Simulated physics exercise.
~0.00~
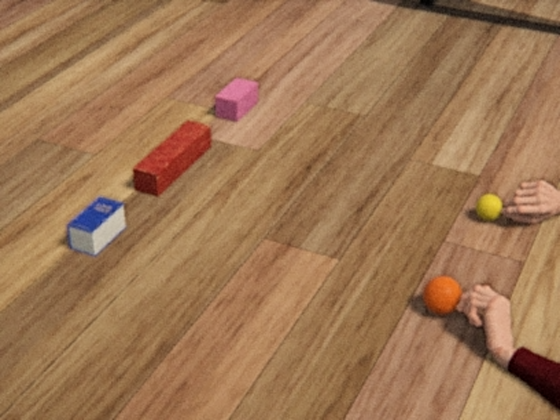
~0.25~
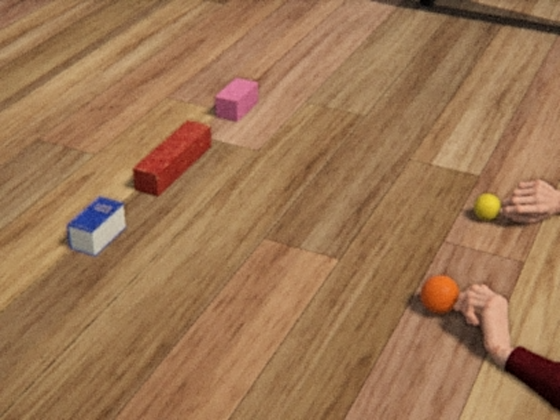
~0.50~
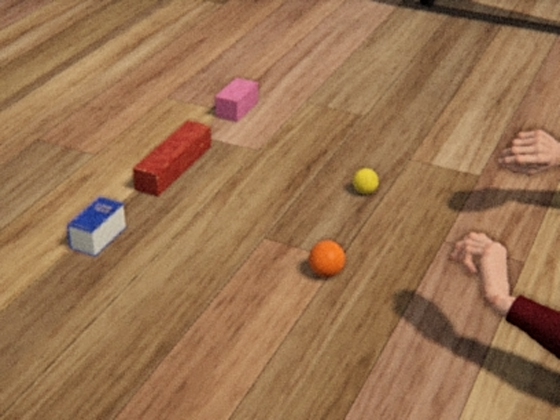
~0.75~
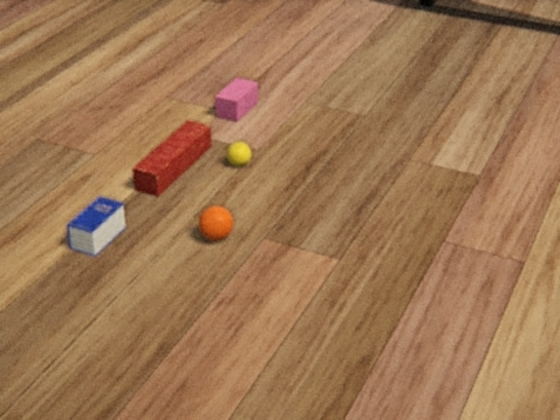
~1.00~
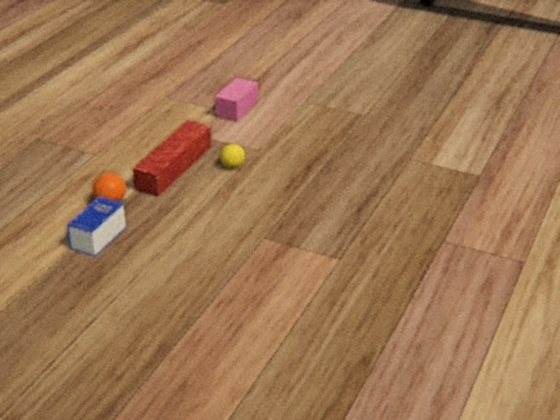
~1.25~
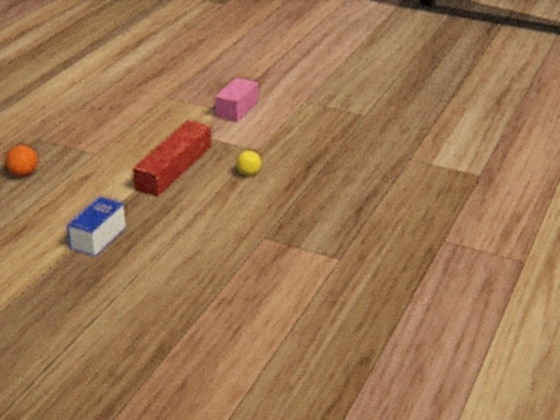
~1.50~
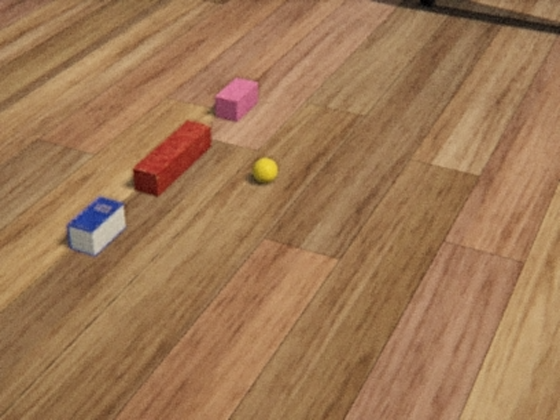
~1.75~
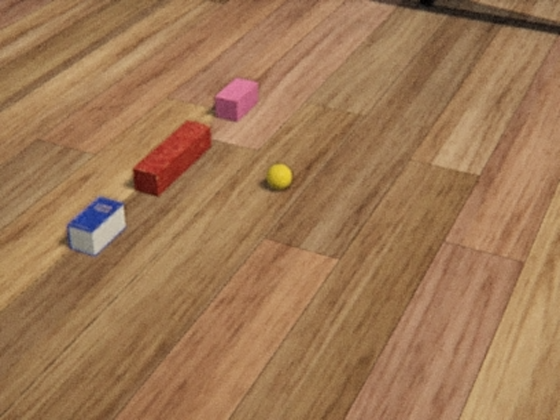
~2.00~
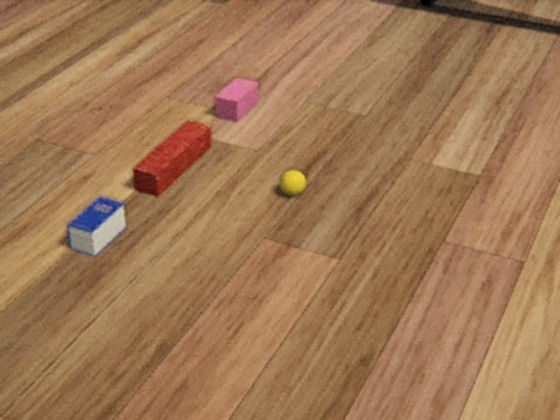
On a wooden floor, hands release two balls; orange rolls through a gap, yellow bounces back.
